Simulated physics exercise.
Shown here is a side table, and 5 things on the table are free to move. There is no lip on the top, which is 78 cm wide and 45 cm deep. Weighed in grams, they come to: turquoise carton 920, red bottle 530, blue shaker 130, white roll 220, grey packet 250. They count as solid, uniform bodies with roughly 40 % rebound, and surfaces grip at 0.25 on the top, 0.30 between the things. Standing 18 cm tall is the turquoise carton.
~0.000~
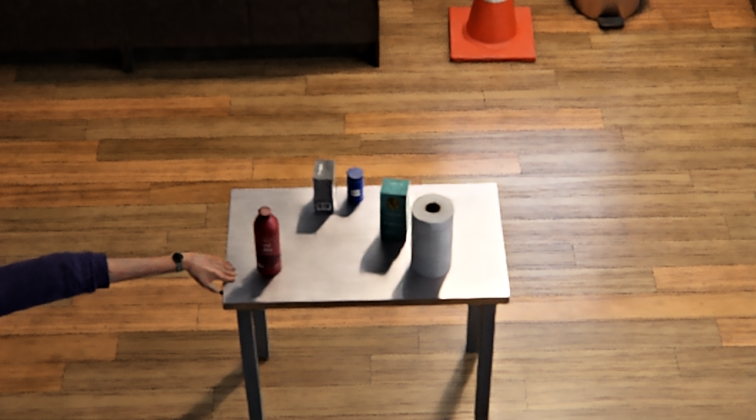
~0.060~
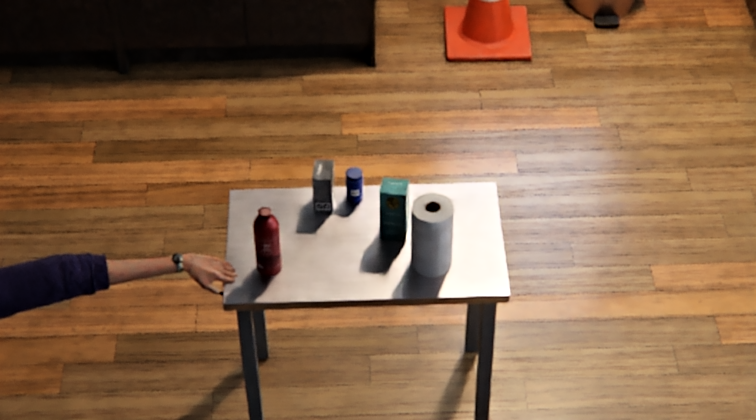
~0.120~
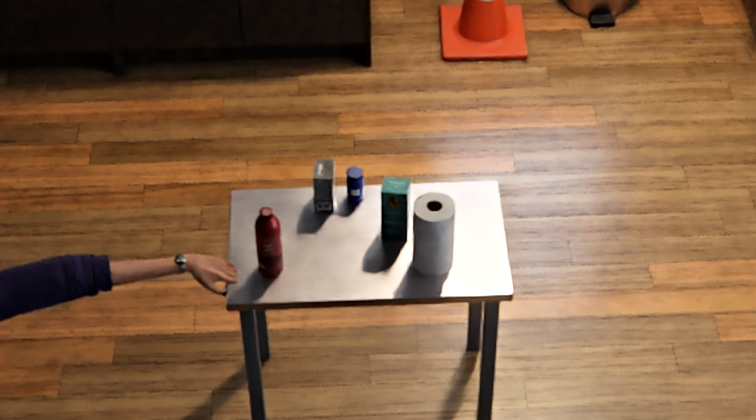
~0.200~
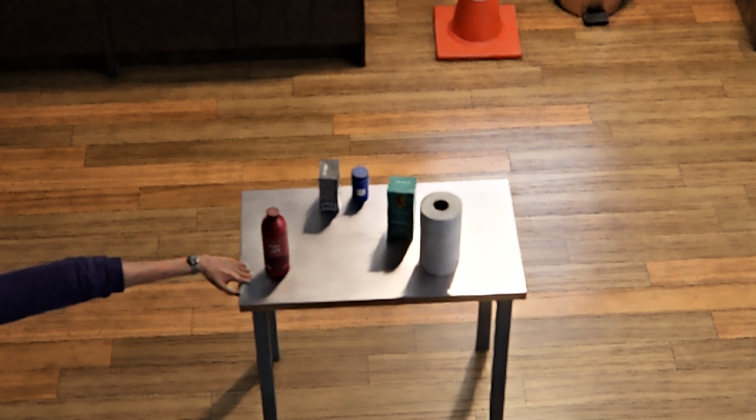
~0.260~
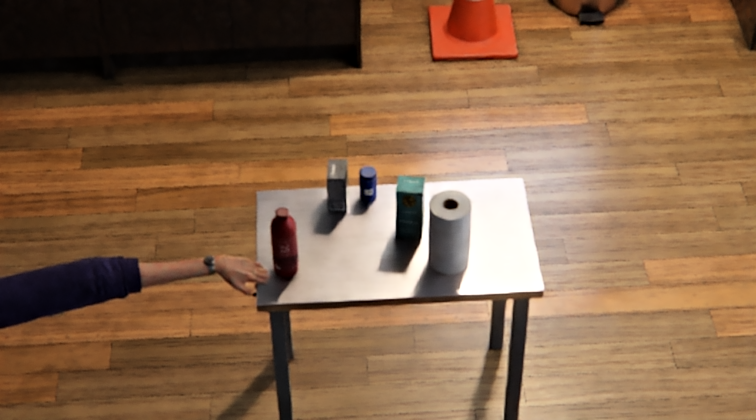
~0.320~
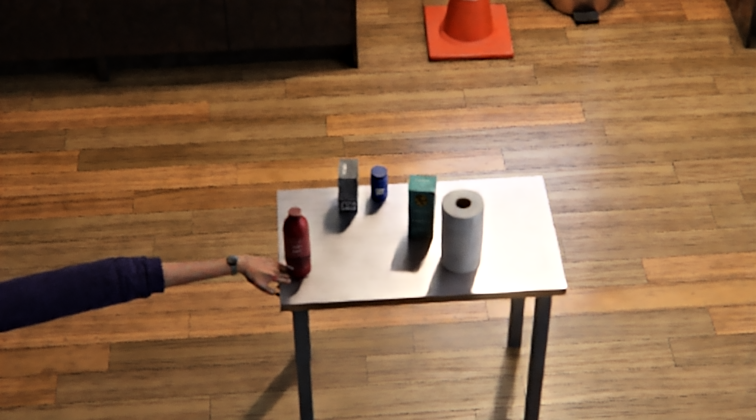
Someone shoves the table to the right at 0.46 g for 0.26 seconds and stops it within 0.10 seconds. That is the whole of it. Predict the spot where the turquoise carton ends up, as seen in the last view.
It finishes at about (469, 205).
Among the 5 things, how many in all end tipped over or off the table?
Altogether, 0.
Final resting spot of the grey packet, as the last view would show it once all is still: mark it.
It settles somewhere near (393, 183).
After 0.42 s, table 21 cm from its start; turquoise carton moved 7 cm near (445, 206); red bottle moved 7 cm; grey packet moved 7 cm.
After 0.52 s, table 21 cm from its start; turquoise carton moved 2 cm near (461, 205); red bottle moved 2 cm; grey packet moved 2 cm.
After 0.62 s, table 21 cm from its start.
In the end (1.1 s), all 5 under 5 cm from the start. At the end, from the last picture's camera, turquoise carton near (469, 205).
